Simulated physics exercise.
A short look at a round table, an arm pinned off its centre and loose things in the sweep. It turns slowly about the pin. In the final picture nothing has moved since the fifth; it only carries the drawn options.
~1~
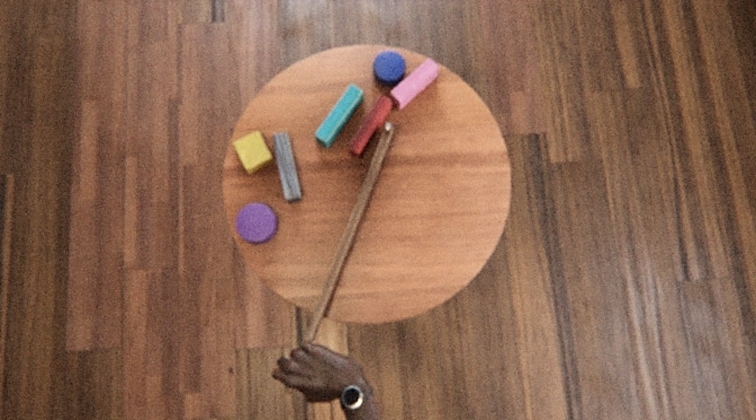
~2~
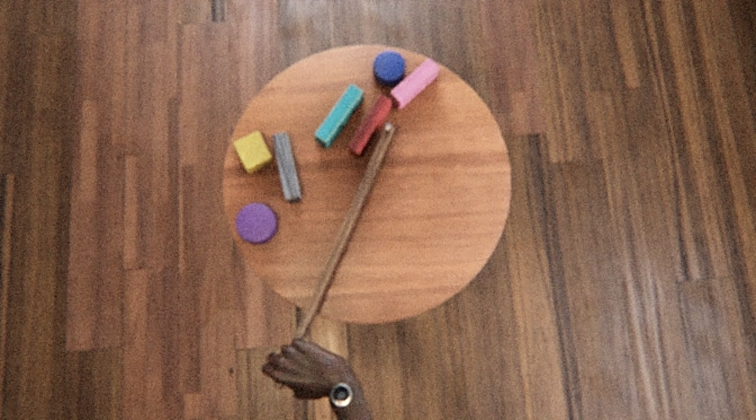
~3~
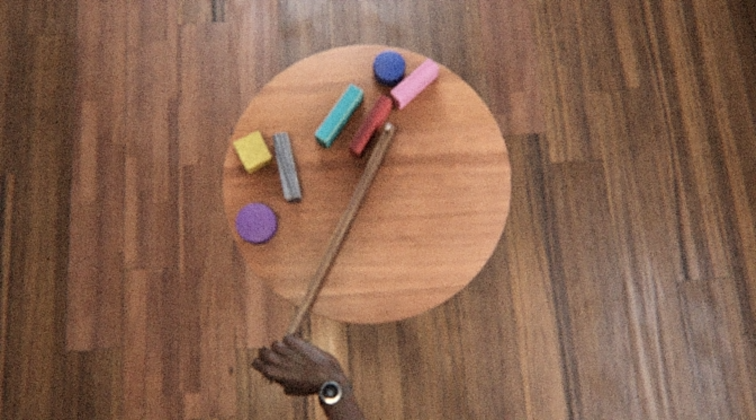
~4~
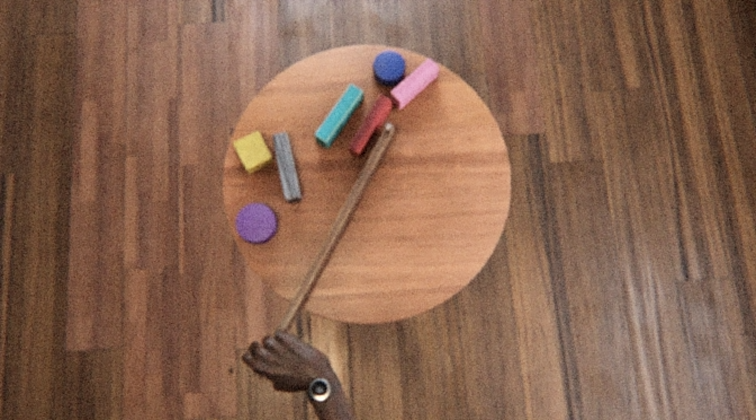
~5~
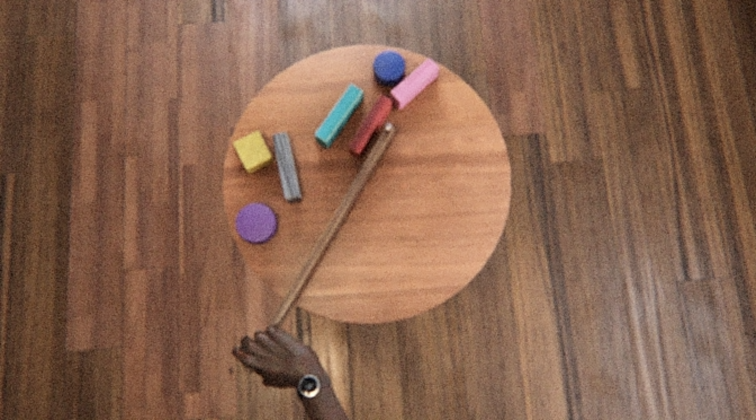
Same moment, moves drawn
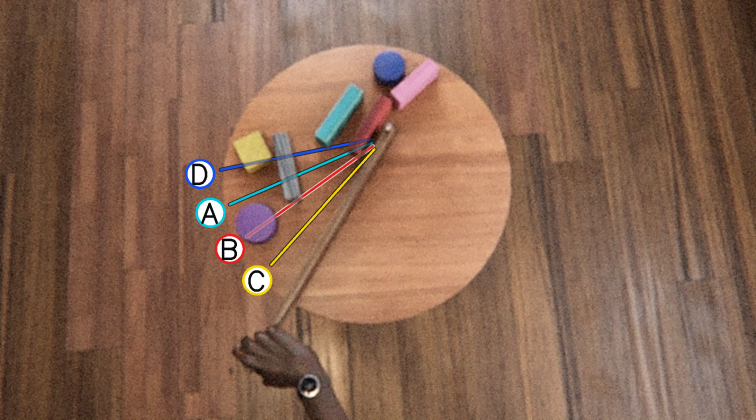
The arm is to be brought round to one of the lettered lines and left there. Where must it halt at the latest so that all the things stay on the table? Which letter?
Line A.
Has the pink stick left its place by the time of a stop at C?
No.
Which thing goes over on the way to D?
The purple tin goes over.
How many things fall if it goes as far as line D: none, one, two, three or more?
In all, one.
On the marked copy, A at (302, 173); B at (311, 191); C at (324, 206); D at (296, 155).
Following A. Soon after the start, arm (326, 193); purple tin (257, 224); blue tin (389, 69).
Later, arm (313, 178); purple tin (240, 203); grey stick (282, 159).
In the end, arm (307, 166); purple tin (228, 182); grey stick (277, 144); nothing has fallen.
As for the rest, B is safe but short; C is safe but short; D drops the purple tin.
